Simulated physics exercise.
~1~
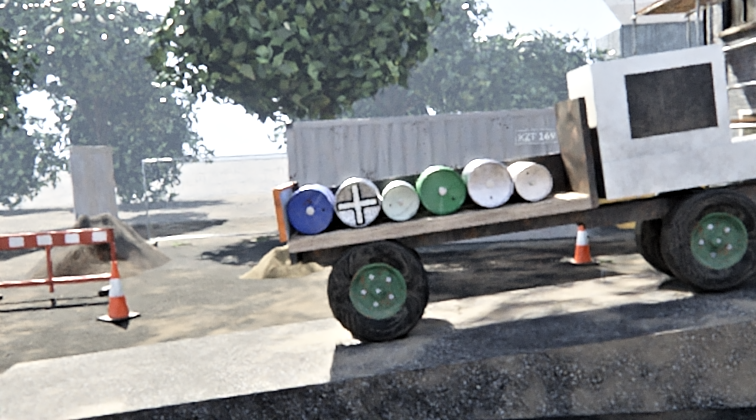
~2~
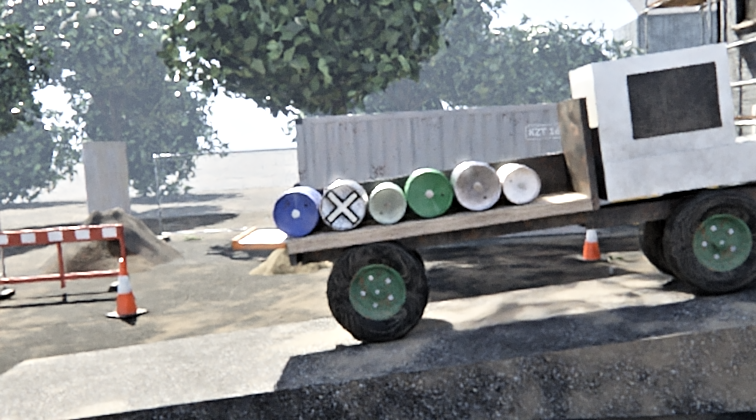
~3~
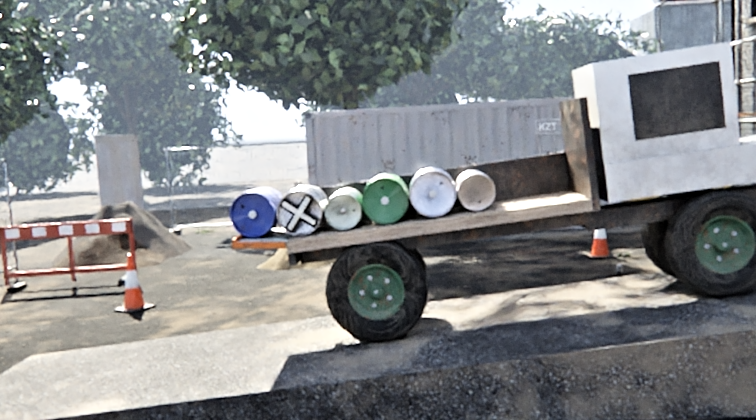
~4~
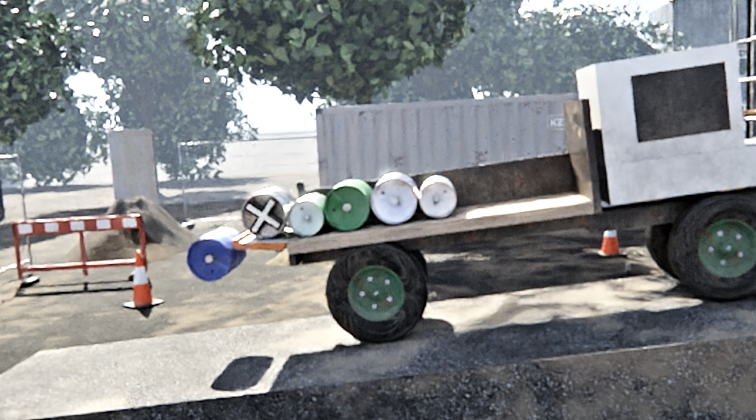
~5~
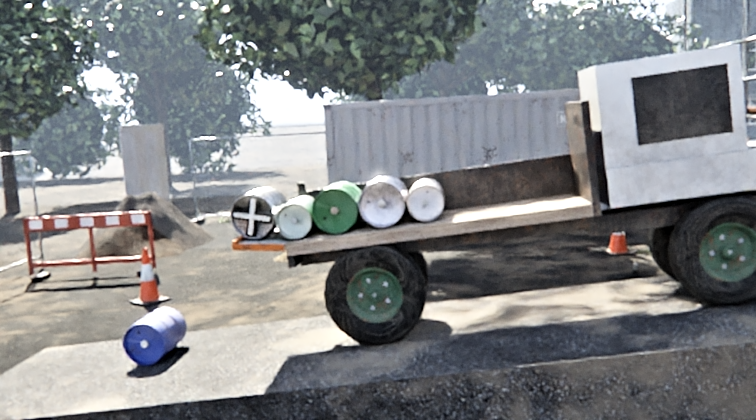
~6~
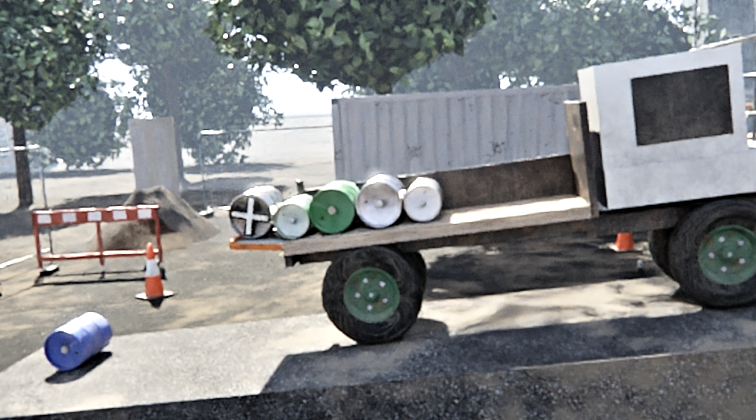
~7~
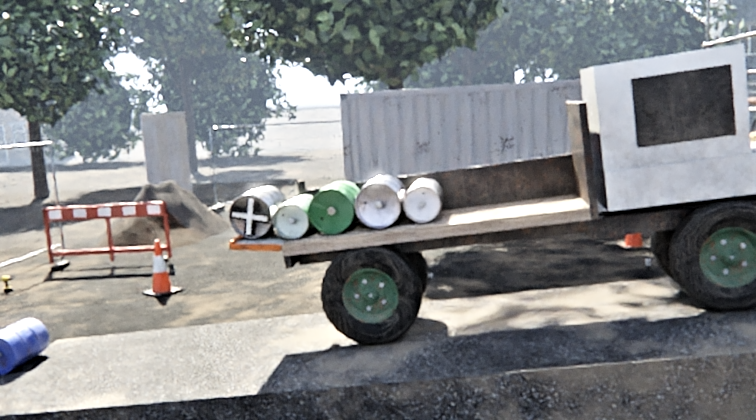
On a sloping street beside trees and a container, a truck's tailgate drops and a row of six barrels rolls left along its open bed. The blue one falls off the lowered gate and rolls away left, while the cross-marked, green and other pale barrels come to rest aboard.
